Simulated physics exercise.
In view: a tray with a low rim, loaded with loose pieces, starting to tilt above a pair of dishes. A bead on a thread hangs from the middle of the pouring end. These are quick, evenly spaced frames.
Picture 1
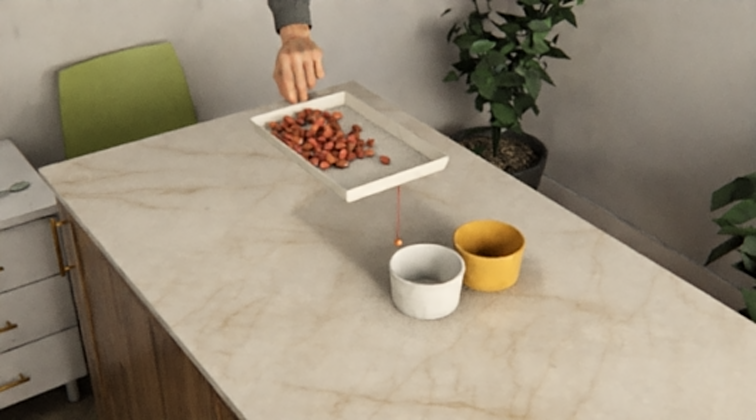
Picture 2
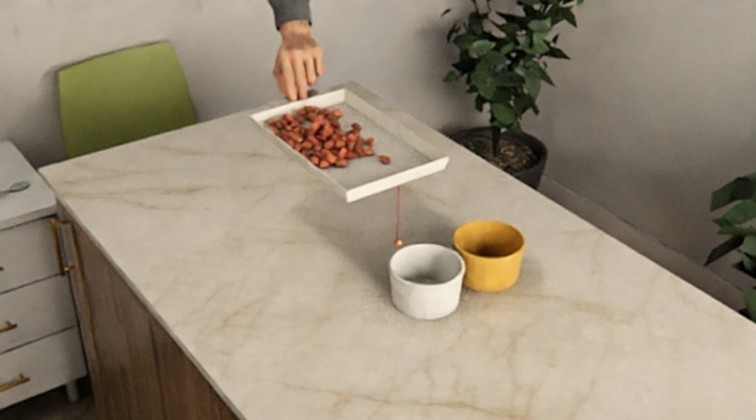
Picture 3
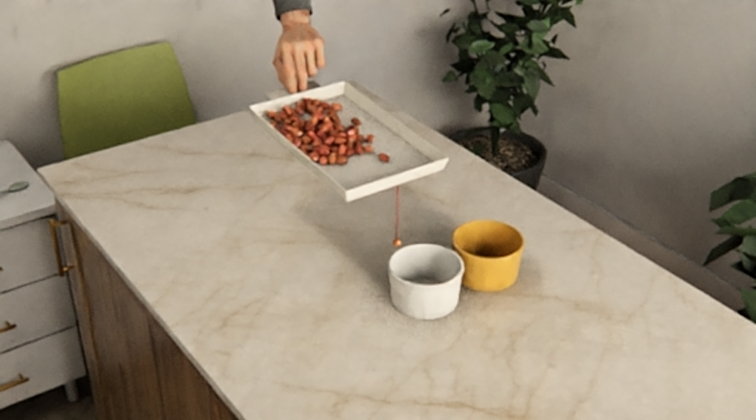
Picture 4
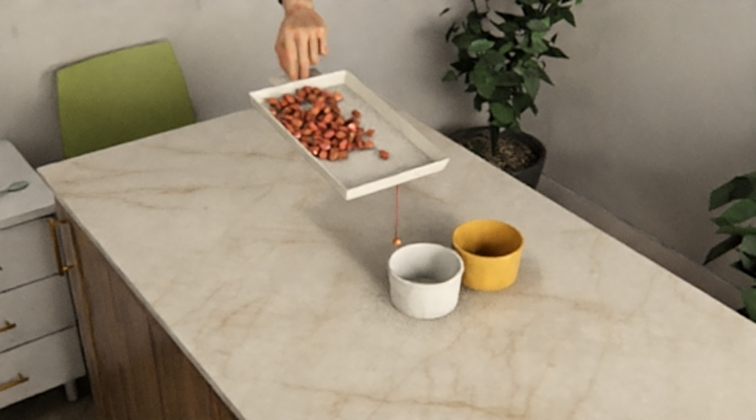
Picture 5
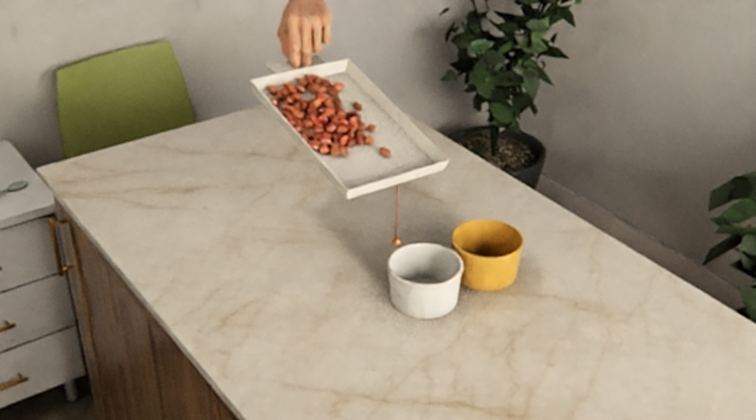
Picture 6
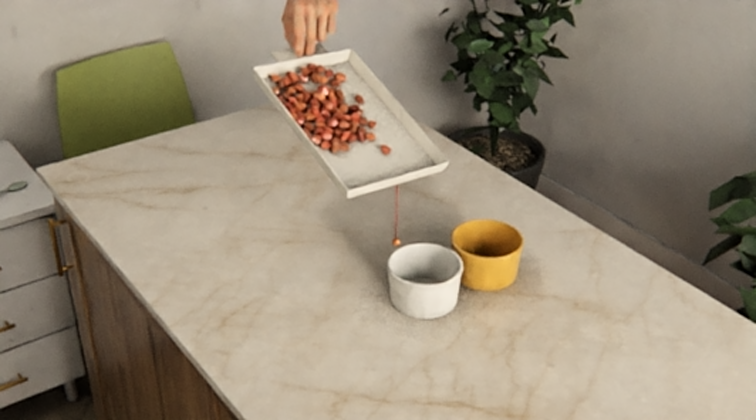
A hand raises the back of a tray of reddish pieces, tilting it above two dishes.
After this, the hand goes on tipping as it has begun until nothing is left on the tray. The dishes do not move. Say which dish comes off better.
It favours the left dish.
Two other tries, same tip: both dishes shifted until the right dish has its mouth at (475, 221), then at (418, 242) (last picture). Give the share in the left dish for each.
The first gives 30 %, the second 0 %.
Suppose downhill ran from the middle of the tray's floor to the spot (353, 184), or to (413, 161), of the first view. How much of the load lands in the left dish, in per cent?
In turn 10 and 20 in a hundred.
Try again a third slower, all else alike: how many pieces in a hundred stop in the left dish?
Roughly 60 in a hundred.
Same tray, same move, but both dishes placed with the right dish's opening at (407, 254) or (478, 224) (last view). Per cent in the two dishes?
Near 30 % and 40 %.
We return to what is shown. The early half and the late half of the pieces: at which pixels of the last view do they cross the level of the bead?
Early half (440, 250), late half (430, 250).
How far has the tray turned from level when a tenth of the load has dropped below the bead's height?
Near 75 degrees.
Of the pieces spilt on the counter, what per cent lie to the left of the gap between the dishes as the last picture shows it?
Close to 50 per cent.
Shortly afterwards, tray tipped steeply; all but a few on the tray; a little in the air.
Next, tray tipped past a quarter turn; near a quarter on the tray; near a third in the left dish; a little in the right dish; near a quarter outside both; a little in the air.
Some moments later, tray tipped past a quarter turn; near half in the left dish; near a quarter in the right dish; near a quarter outside both.
In the end, tray tipped past a quarter turn; near half in the left dish; near a quarter in the right dish; near a quarter outside both.
